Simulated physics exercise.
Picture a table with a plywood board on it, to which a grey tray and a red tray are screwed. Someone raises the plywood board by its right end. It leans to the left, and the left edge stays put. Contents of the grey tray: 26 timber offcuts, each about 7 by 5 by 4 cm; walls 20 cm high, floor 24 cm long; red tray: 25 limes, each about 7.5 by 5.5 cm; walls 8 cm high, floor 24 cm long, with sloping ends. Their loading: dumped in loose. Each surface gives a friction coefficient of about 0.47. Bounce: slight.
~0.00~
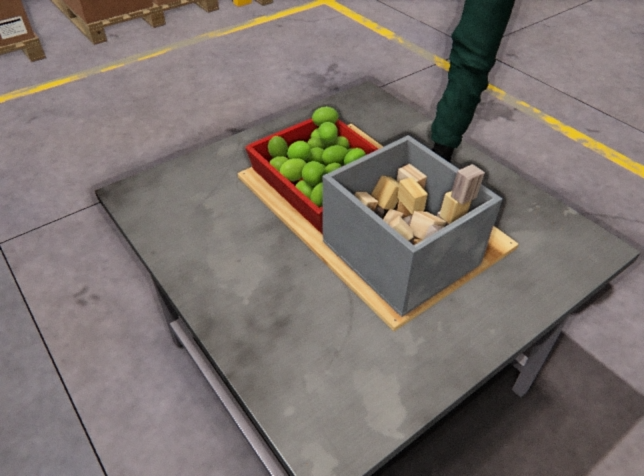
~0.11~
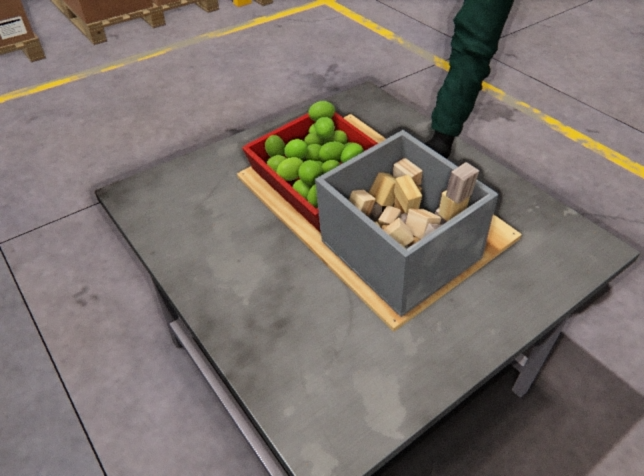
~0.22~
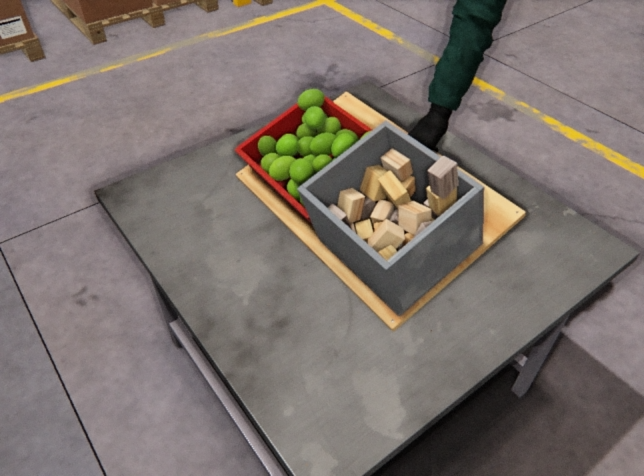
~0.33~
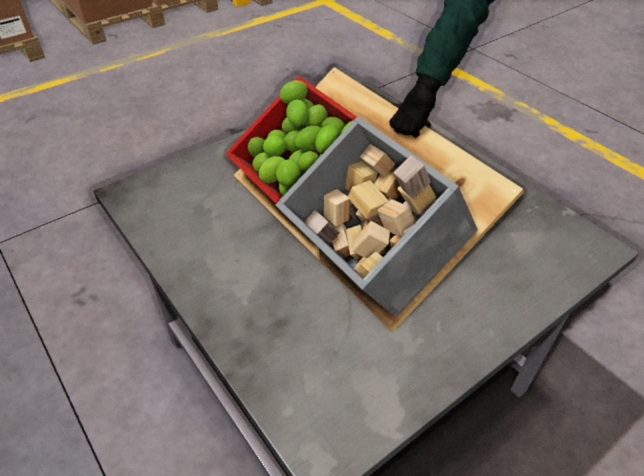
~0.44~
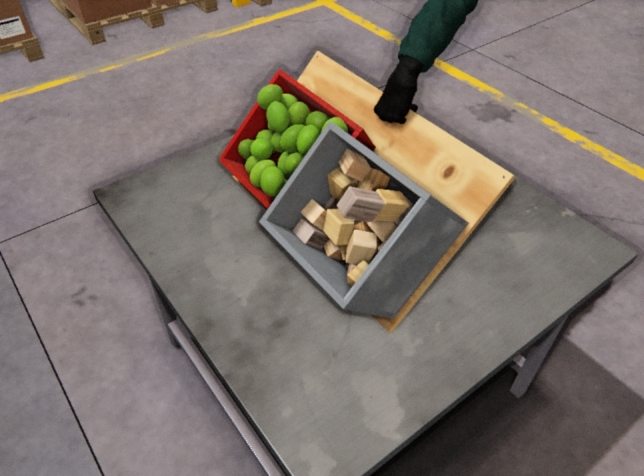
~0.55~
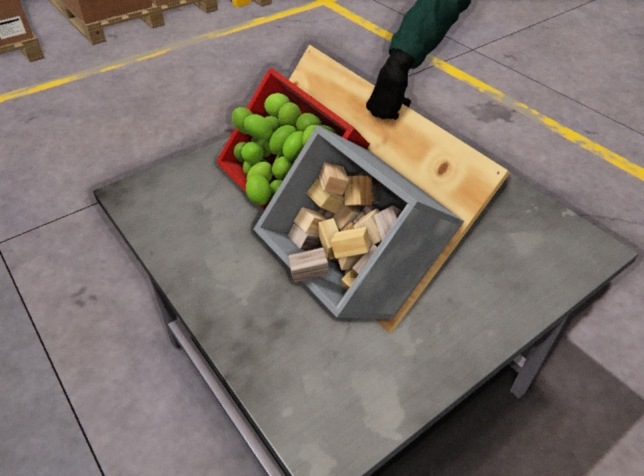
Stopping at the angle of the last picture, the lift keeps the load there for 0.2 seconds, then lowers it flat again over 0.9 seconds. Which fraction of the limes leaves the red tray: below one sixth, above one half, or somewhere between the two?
It sheds one-sixth up to half.
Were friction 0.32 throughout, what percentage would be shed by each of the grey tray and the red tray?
Then grey tray 0, red tray 30 per cent.
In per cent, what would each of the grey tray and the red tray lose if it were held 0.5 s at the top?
Grey tray: 0%, red tray: 20%.
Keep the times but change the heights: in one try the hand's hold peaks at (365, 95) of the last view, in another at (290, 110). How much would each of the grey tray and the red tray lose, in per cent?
The grey tray would lose 10 per cent in the first try and 50 per cent in the second, the red tray 40 and then 100 per cent.
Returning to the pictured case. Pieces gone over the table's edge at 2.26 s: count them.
Estimate - about 2 in total.
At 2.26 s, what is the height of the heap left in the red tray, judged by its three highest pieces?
Height: About 9 cm.
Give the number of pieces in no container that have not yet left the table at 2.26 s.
The number is some 8.
After 0.82 s, tilt 48°; grey tray 25 in, 1 out and red tray 21 in, 4 out.
After 1.16 s, tilt 28°; grey tray 25 in, 1 out and red tray 17 in, 8 out.
After 1.64 s, tilt 0°; grey tray 25 in, 1 out and red tray 17 in, 8 out.
When it is over (at 2.26 s), grey tray 25 in, 1 out and red tray 17 in, 8 out. Asked share, 8 of 25, 32 per cent.
